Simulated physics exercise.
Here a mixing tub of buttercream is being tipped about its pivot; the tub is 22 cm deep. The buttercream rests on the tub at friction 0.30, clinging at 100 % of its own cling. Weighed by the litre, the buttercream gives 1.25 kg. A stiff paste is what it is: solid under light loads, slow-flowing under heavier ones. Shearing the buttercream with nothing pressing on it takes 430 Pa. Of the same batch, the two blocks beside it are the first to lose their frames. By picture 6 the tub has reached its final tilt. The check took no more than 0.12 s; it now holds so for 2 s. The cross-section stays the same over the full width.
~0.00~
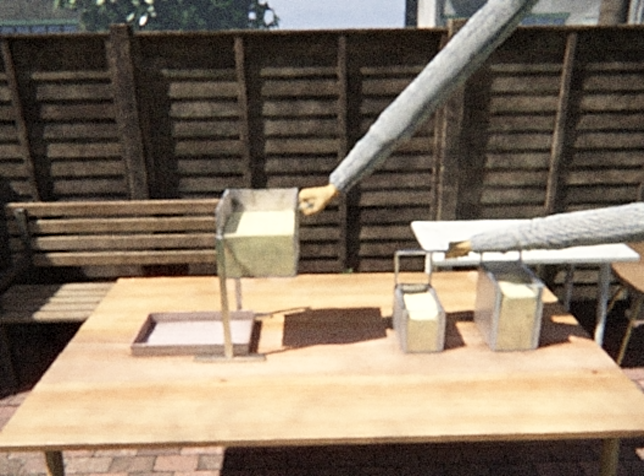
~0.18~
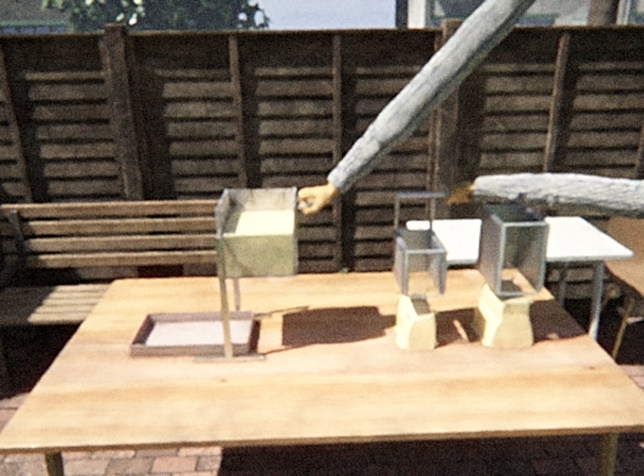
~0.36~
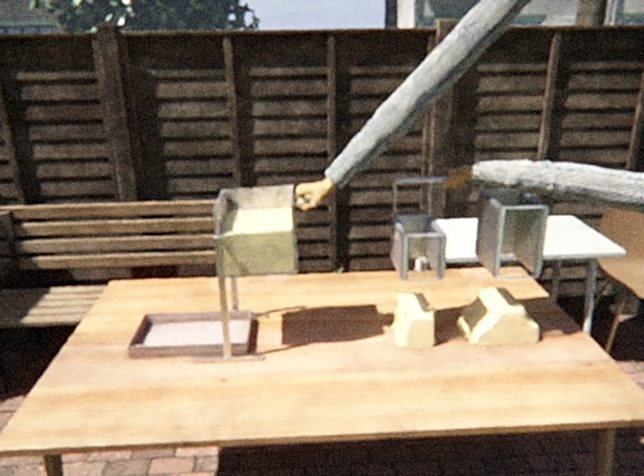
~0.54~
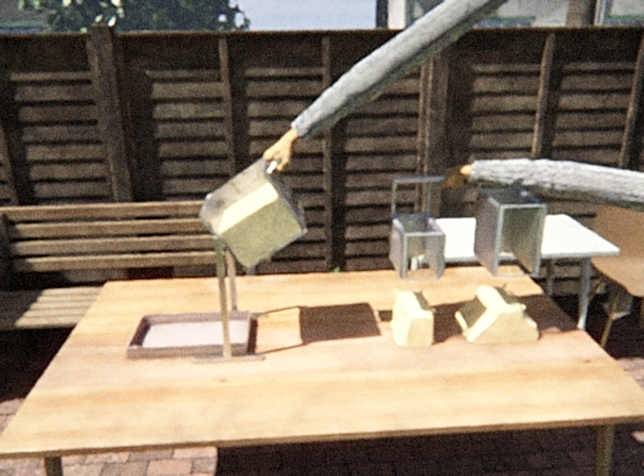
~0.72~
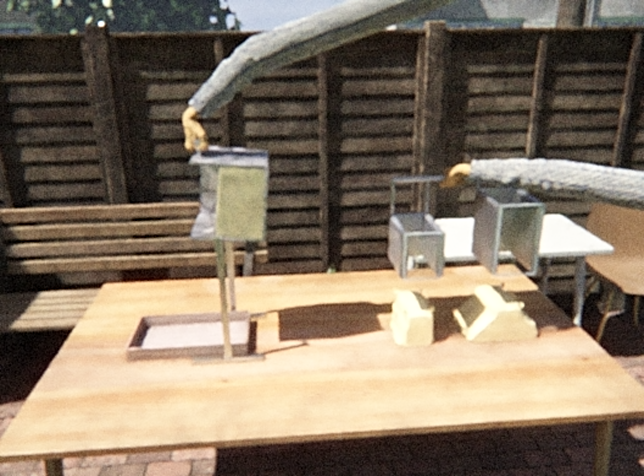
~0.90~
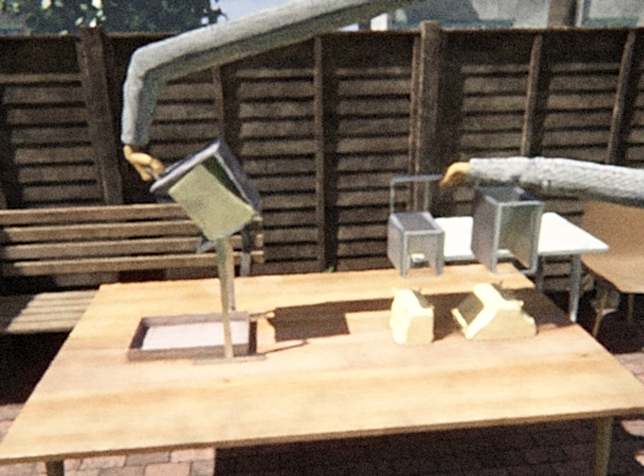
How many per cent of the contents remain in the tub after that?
0 %.
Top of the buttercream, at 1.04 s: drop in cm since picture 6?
About 14 cm.
After 1.04 s, the tub is at 120 degrees and holds 50 %.
After 1.21 s, the tub is at 120 degrees and holds 5 %.
After 1.38 s, the tub is at 120 degrees and holds 0 %.
After 1.55 s, the tub is at 120 degrees and holds 0 %.
After 2.90 s, at the end, the tub is at 120 degrees and holds 0 %.
